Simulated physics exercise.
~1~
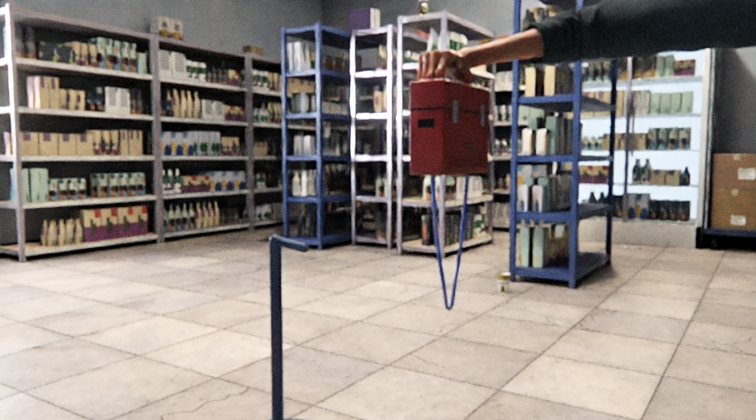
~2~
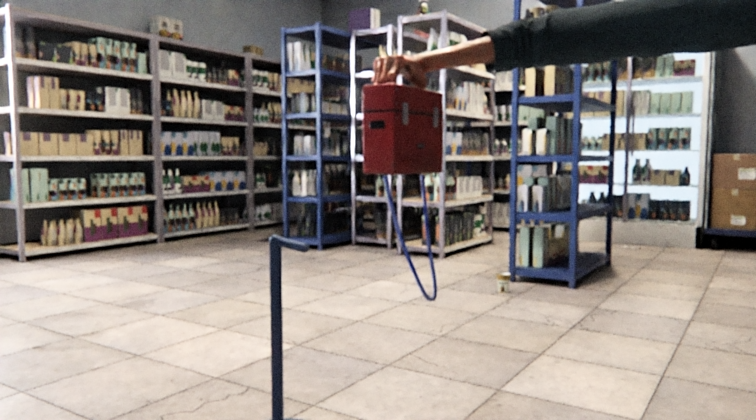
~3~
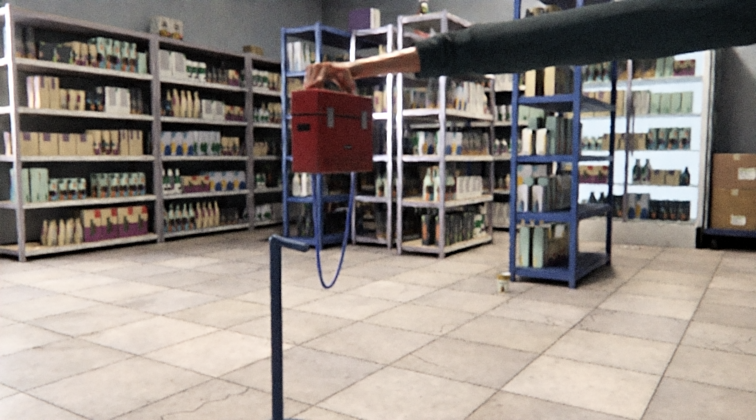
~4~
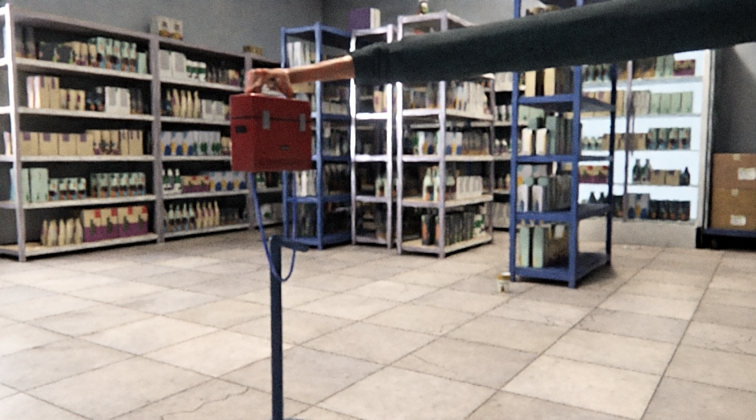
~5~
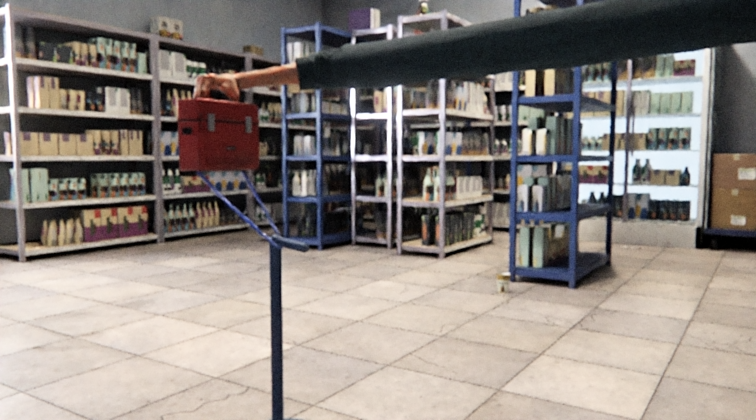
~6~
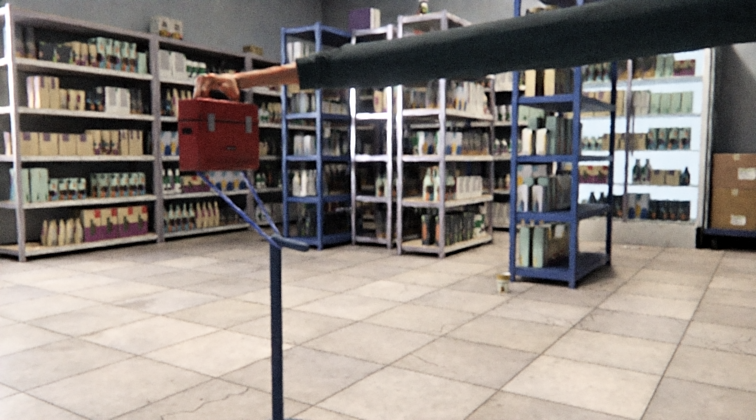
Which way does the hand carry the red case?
The hand carries the red case to the left, over the post and a little beyond it.
In a tiled room lined with shelves of bottles and boxes, an arm in a dark sleeve reaches in from the right, holding a red case by its top. A long blue loop hangs beneath the case, to the right of a short dark post with a bar at its top. The hand carries the case left, keeping it upright as it nears the post and passes above it. The trailing loop meets the top of the post and catches there. The loop pulls tight at a slant, and the case and hand stop just past the post.
